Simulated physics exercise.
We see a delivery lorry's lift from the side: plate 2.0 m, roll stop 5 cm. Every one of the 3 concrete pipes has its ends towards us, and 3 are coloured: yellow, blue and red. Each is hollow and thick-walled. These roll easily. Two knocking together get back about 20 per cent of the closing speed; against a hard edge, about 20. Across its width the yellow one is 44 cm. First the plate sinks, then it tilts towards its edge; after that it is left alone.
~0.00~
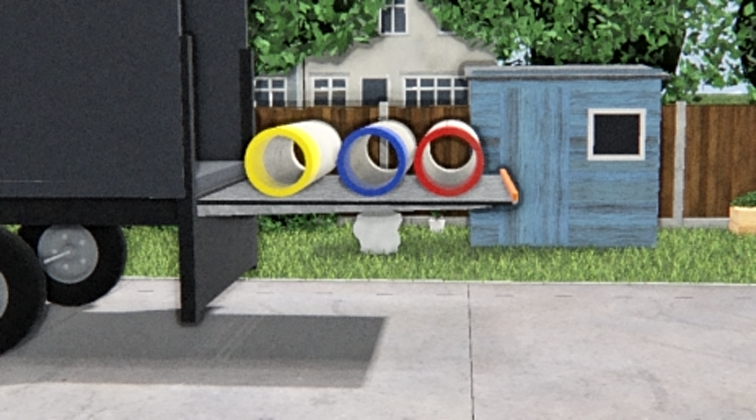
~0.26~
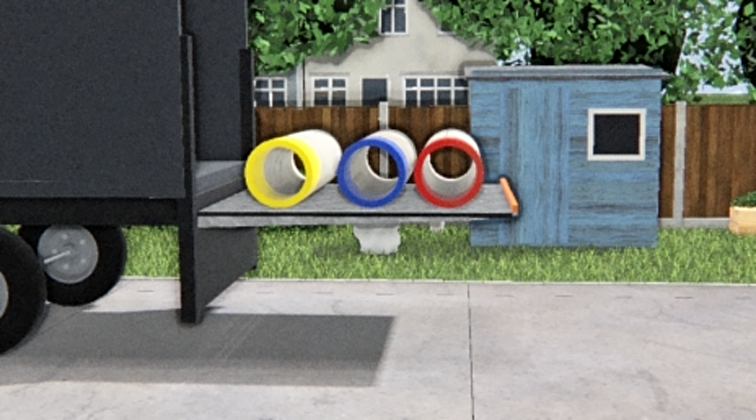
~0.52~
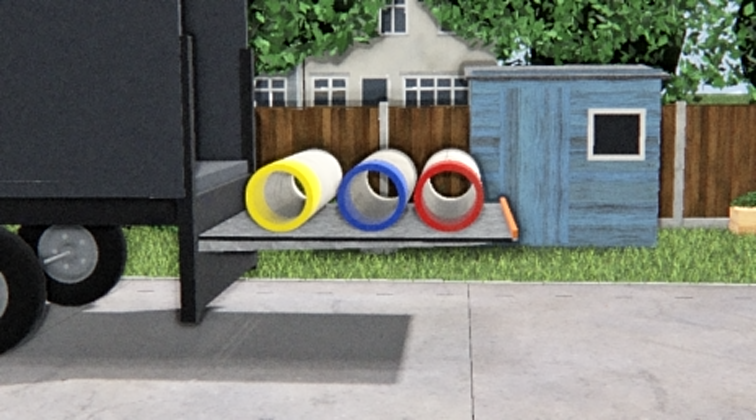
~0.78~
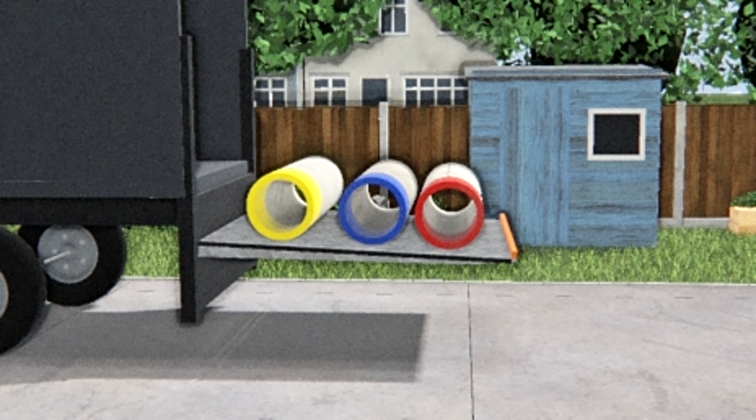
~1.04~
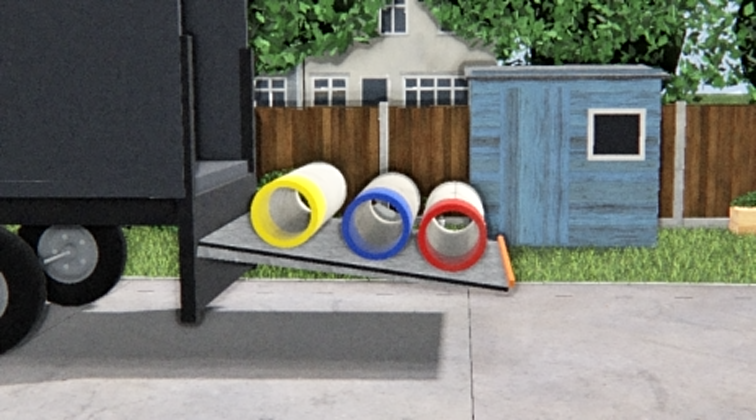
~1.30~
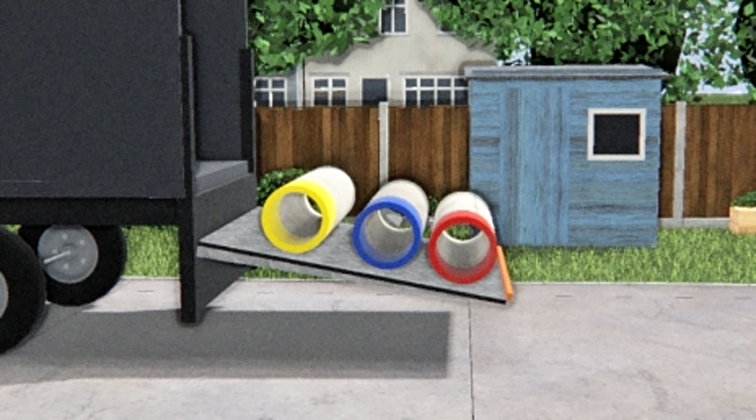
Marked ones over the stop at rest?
Yellow: Yes, blue: Yes, red: Yes.
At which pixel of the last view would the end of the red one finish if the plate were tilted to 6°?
(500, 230), roughly.
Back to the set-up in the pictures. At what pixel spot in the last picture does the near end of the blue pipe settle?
Roughly (613, 332).
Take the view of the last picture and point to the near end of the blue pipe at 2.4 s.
That would be about (480, 254) in pixels.
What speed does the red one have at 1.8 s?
Its speed is roughly 0.4 m/s.
After 1.8 s, yellow is on the plate, 110 cm from the stop, rolling right; blue is on the plate, 50 cm from the stop, rolling right; red is on the plate, 5 cm from the stop, rolling right; 0 over the stop so far.
After 2.4 s, yellow is on the plate, 65 cm from the stop, rolling right; blue is on the plate, 20 cm from the stop, rolling right; red is over the stop and falling; 1 over the stop so far.
After 3.1 s, yellow is on the plate, 25 cm from the stop, rolling right; blue is over the stop and falling; red is on the ground; 2 over the stop so far.
After 3.8 s, yellow is over the stop and falling; blue is on the ground; red is off the lift, on the ground; 3 over the stop so far.
At rest (4.9 s), yellow is off the lift, on the ground; blue is off the lift, on the ground; red is on the ground; 3 over the stop so far.
